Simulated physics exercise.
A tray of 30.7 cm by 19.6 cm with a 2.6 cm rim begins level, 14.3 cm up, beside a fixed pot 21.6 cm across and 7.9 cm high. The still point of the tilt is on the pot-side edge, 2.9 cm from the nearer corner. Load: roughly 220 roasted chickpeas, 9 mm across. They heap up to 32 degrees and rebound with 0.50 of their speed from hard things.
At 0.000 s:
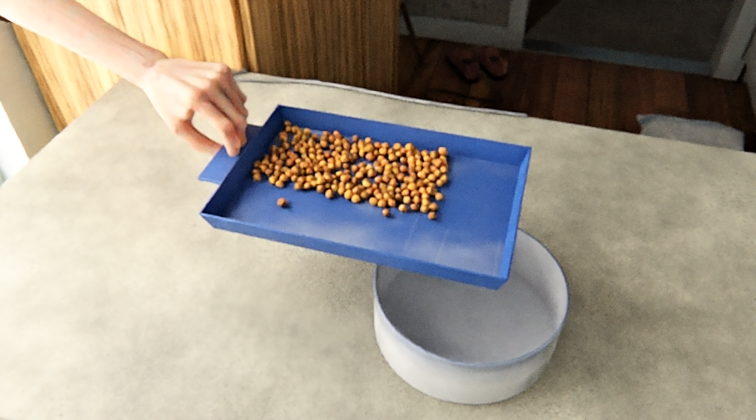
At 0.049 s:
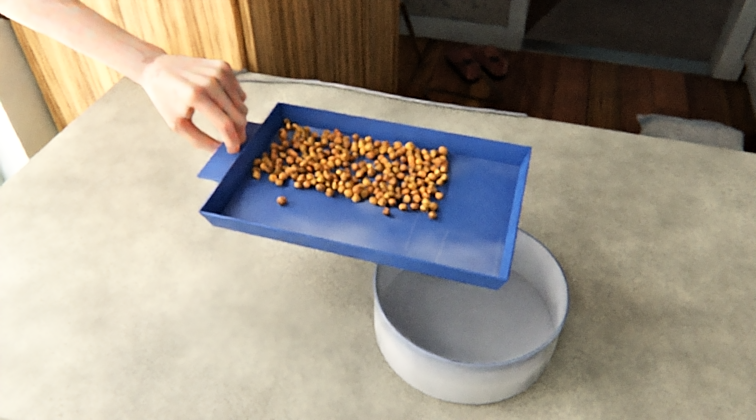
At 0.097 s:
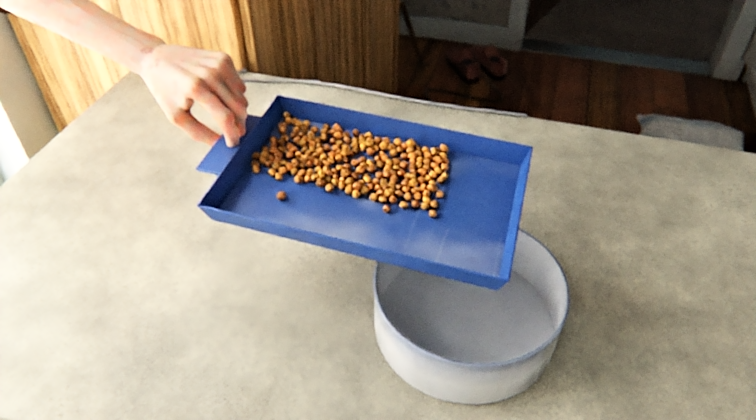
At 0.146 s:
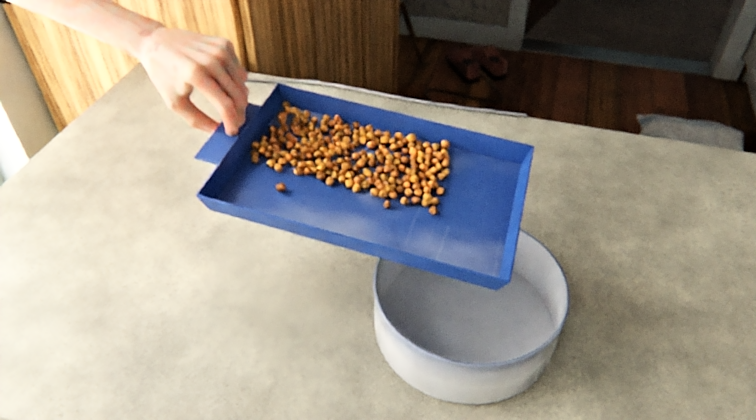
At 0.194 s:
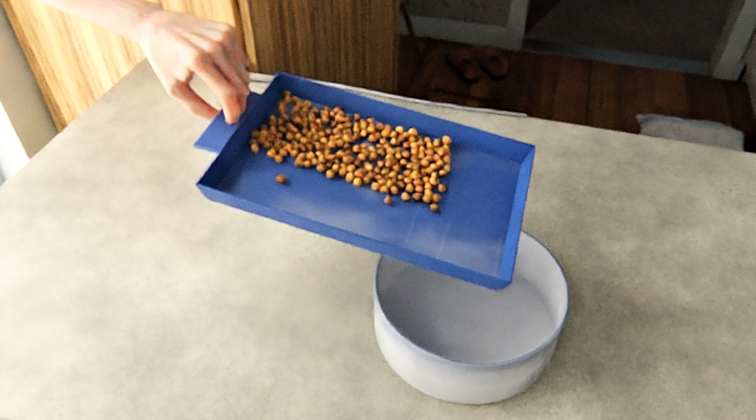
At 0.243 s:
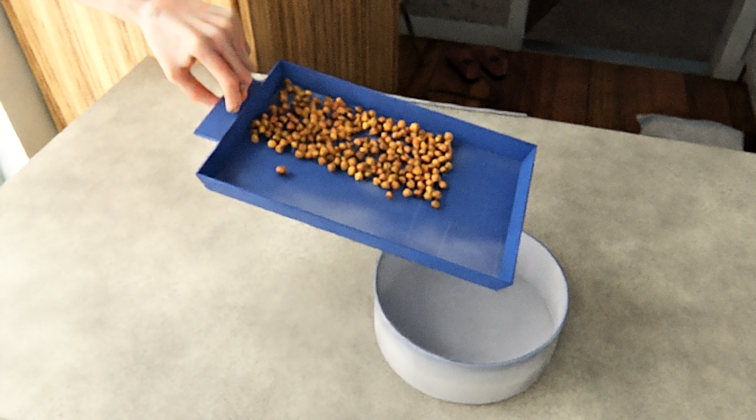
A blue tray of roasted chickpeas tilting gradually as a hand raises its left end, beside a white pot on a countertop.
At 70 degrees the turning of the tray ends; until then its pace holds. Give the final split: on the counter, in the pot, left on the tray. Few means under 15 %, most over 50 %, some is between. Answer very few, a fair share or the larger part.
Counter very few, pot very few, tray the larger part.
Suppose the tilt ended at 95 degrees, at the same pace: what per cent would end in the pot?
Then about 60 per cent.
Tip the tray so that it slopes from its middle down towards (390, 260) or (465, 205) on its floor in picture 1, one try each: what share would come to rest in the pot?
Some 5 and 0 per cent.
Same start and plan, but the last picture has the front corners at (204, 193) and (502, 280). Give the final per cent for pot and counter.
Pot 40, counter 10.
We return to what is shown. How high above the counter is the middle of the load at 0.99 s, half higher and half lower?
Roughly 18 cm.
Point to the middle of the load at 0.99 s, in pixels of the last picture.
Around (513, 218).
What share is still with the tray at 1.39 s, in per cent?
Some 90 per cent of the load.
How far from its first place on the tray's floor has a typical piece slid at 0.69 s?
Roughly 10 cm.
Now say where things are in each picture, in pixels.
The first frame shows tray tilt 0 degrees, front corners at (209, 210) and (500, 272); middle of the pieces at (355, 169); pot at (470, 281).
The second frame shows tray tilt 1 degrees, front corners at (209, 208) and (501, 272); middle of the pieces at (355, 167).
The third frame shows tray tilt 2 degrees, front corners at (208, 202) and (502, 273); middle of the pieces at (355, 163).
The fourth frame shows tray tilt 5 degrees, front corners at (207, 192) and (503, 274), lowest corner right front; middle of the pieces at (356, 156).
The fifth frame shows tray tilt 8 degrees, front corners at (206, 181) and (504, 274), lowest corner right front; middle of the pieces at (357, 150).
The sixth frame shows tray tilt 11 degrees, front corners at (206, 171) and (505, 275), lowest corner right front; middle of the pieces at (358, 143); pot at (470, 281). The tray's pace is about 65 degrees a second.
After 0.69 s, tilt 39 degrees; the tray holds 100 %, the pot 0 %.
After 0.99 s, tilt 58 degrees; the tray holds 95 %, the pot 0 %.
Then, at 1.39 s, tilt 70 degrees; the tray holds 90 %, the pot 5 %.
At rest (2.2 s), counter 5 %, pot 5 %, tray 85 %.
